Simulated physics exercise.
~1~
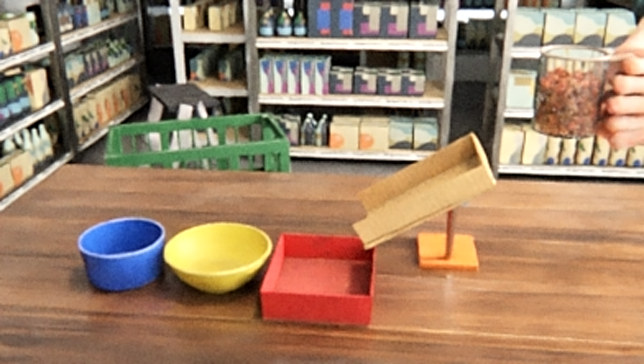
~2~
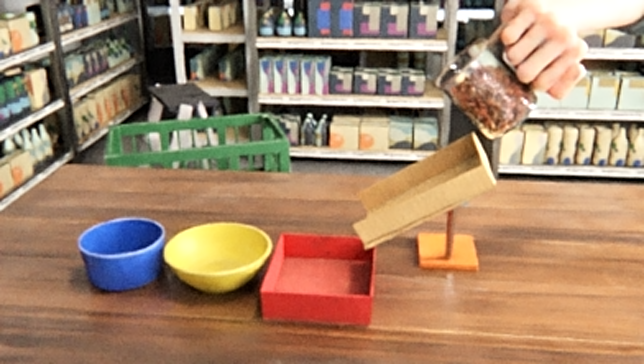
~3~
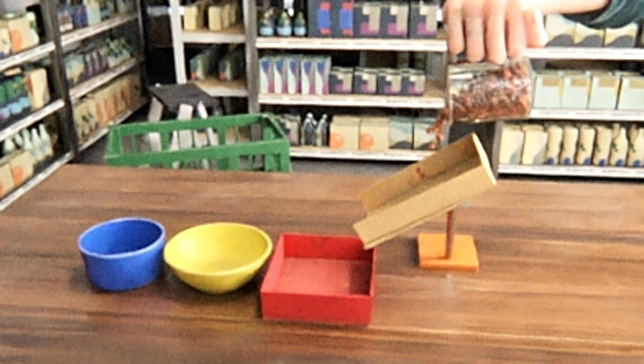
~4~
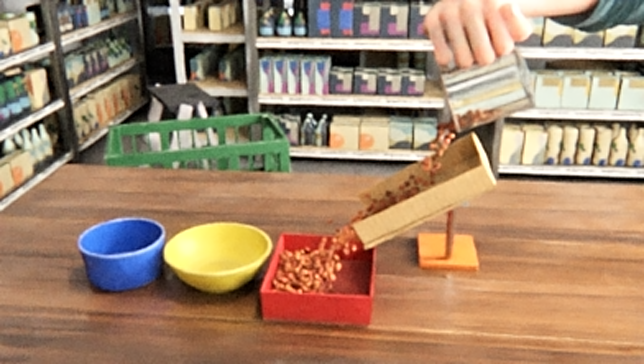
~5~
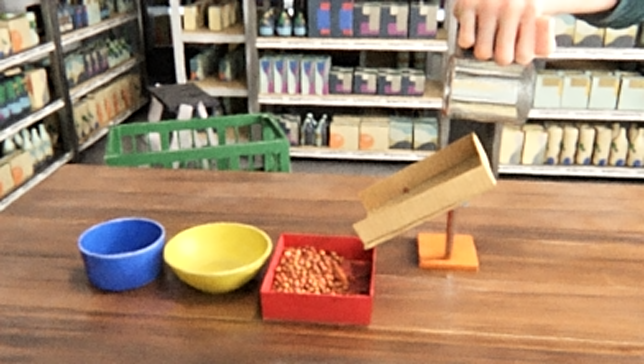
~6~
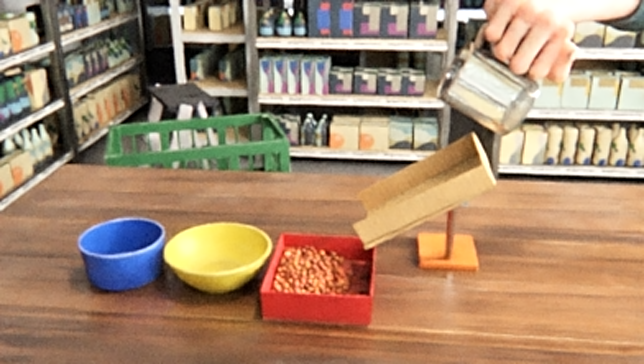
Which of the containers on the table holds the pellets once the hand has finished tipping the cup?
The red tin below the chute holds the pellets, while the yellow bowl and the blue dish stay empty and none are left in the cup.
